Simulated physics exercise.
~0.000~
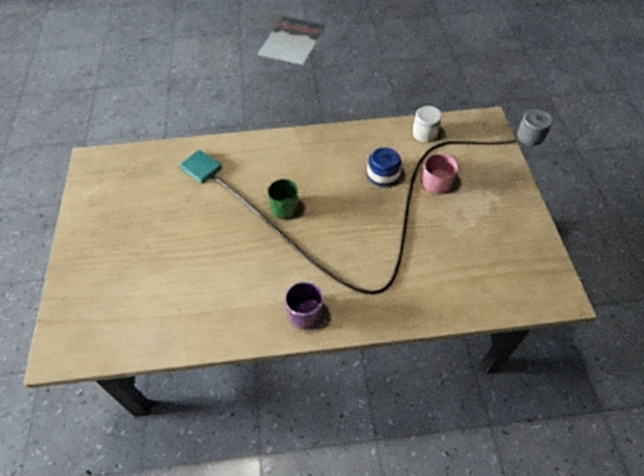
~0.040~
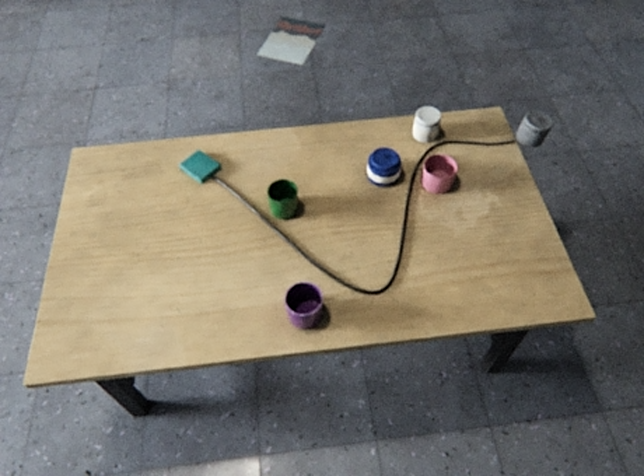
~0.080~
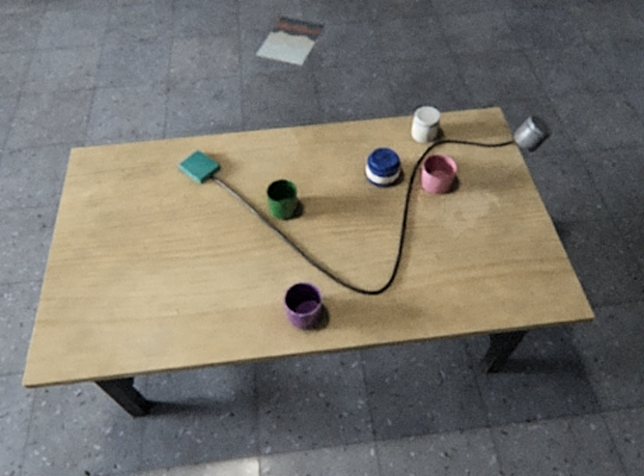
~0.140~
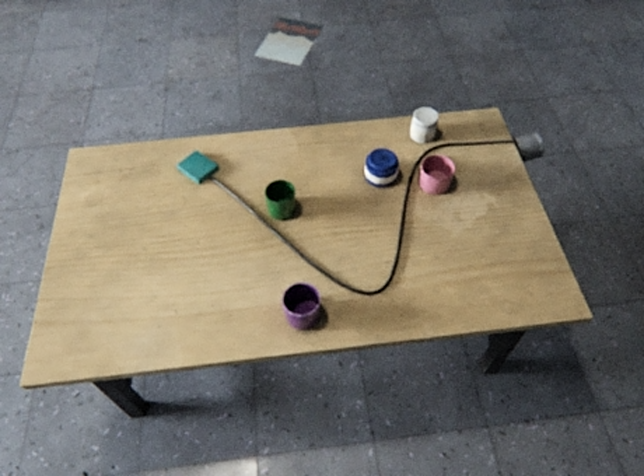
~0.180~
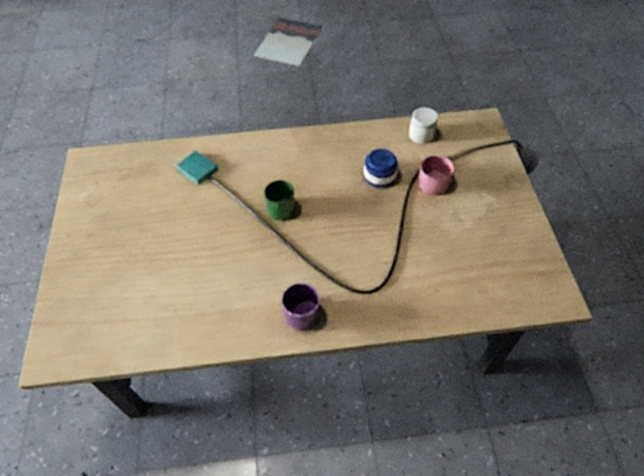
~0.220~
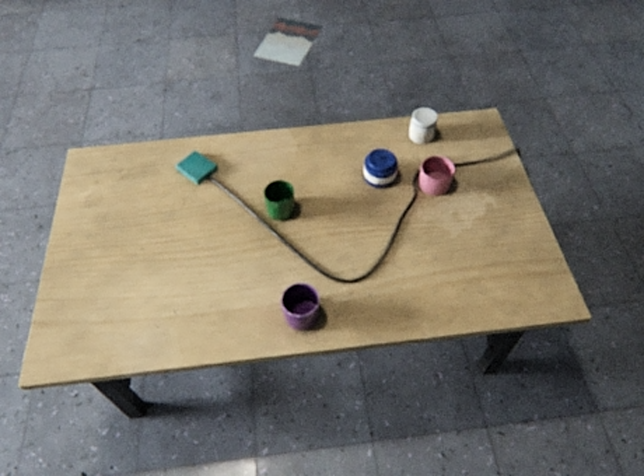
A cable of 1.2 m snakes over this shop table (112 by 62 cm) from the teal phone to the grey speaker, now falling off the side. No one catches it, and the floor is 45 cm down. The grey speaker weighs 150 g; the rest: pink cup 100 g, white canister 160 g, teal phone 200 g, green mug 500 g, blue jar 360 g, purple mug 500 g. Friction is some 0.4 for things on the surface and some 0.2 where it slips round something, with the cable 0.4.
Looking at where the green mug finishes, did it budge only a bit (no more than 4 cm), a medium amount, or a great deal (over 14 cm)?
It budged only a bit.
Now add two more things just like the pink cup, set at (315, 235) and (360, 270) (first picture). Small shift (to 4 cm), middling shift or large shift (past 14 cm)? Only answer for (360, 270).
There it moves a long way.
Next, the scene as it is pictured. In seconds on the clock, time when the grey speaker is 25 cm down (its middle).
It gets there at roughly 0.30 s.
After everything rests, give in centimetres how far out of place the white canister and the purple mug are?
Net shift - white canister 0 cm, purple mug 0 cm.
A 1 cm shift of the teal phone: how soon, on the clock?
Teal phone at about 0.40 s on the clock.
By 0.5 s, the cable's tail end at (218, 183); grey speaker over the edge, teal phone 3 cm off its start, pink cup 1 cm off its start.
By 0.7 s, the cable's tail end at (220, 185); grey speaker over the edge, teal phone 4 cm off its start, pink cup 1 cm off its start.
By 1.0 s, the cable's tail end at (220, 185); grey speaker over the edge, teal phone 4 cm off its start at (207, 173), pink cup 1 cm off its start at (440, 170).
By 1.2 s, the cable's tail end at (220, 185); grey speaker over the edge, teal phone 4 cm off its start, pink cup 1 cm off its start.
By 2.4 s, the cable's tail end at (220, 185); green mug 1 cm off its start at (279, 190), grey speaker over the edge, teal phone 4 cm off its start at (207, 173), pink cup 1 cm off its start at (440, 170).
